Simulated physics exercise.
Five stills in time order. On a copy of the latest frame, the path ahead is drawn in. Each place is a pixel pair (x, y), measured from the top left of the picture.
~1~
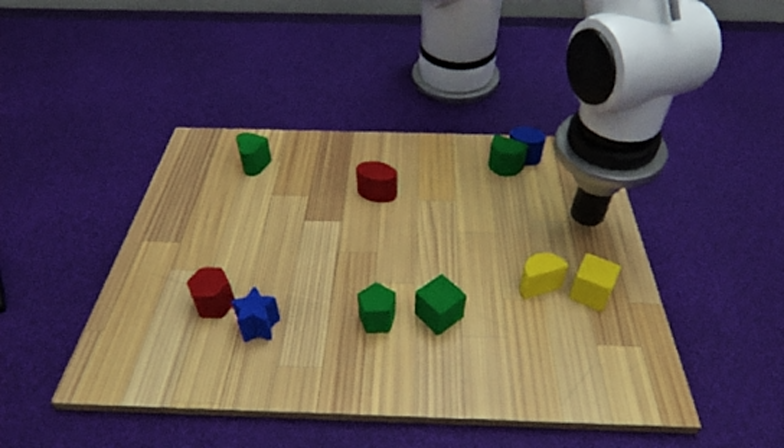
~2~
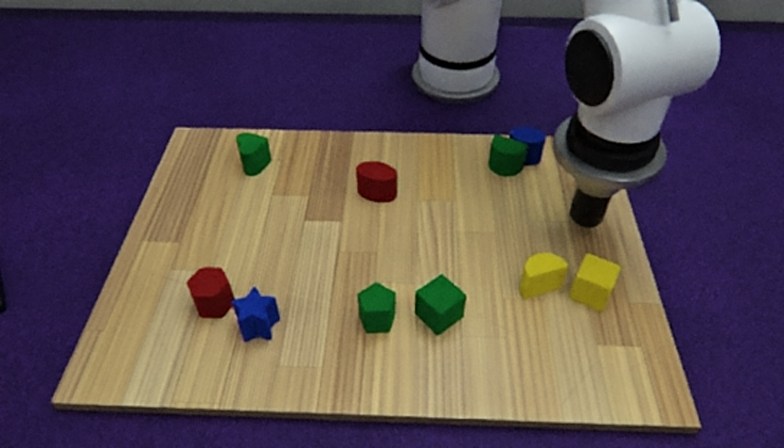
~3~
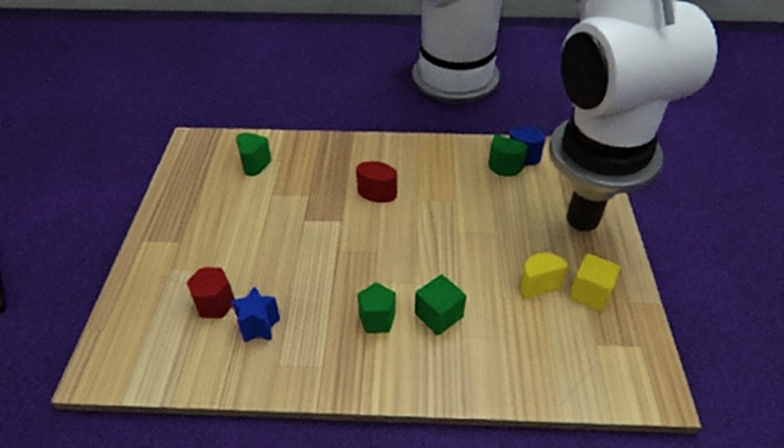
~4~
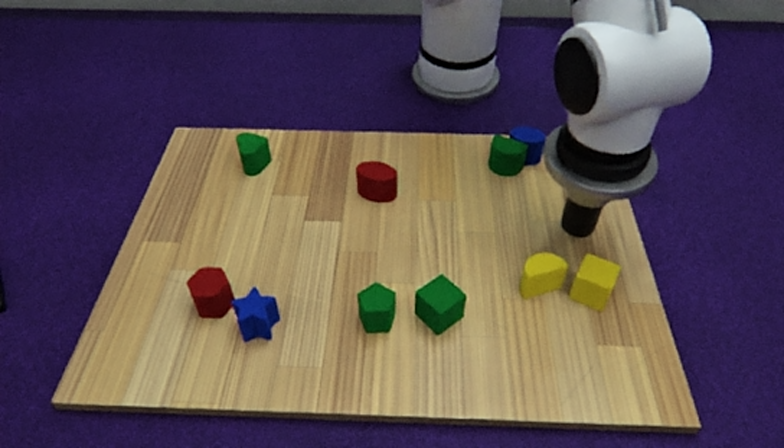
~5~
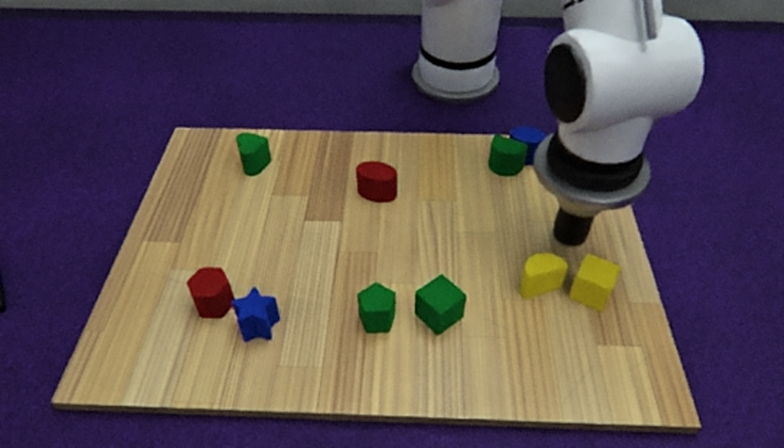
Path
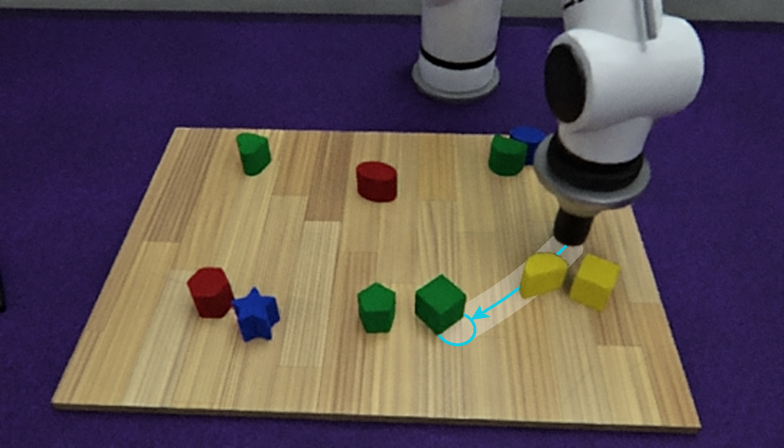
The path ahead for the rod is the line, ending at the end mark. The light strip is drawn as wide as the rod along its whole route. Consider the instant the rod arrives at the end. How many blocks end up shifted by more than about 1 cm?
My best guess is that a pair of blocks move over 1 cm.
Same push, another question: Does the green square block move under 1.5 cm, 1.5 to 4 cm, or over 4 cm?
Range: 1.5 to 4 cm.
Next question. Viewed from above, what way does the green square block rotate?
Answer: With the clock.
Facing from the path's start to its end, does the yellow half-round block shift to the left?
Yes - that is the case.
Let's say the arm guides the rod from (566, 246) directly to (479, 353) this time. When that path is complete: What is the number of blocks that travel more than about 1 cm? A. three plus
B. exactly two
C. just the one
That would be C.
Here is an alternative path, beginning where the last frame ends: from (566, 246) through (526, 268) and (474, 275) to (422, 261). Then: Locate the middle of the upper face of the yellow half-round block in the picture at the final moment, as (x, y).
Put as a pixel place, it's (536, 275).
The drawn path runs from (566, 246) via (536, 274) and (499, 302), ending at (456, 328).
On the path given first. One third of the way, rod at (538, 264); yellow half-round block at (532, 278).
Two thirds of the way, rod at (501, 291); yellow half-round block at (503, 312), turned 40° anticlockwise.
At the end, rod at (458, 317); green square block at (419, 295), turned 40° clockwise; yellow half-round block at (495, 327), turned 60° anticlockwise; yellow square block not moved.
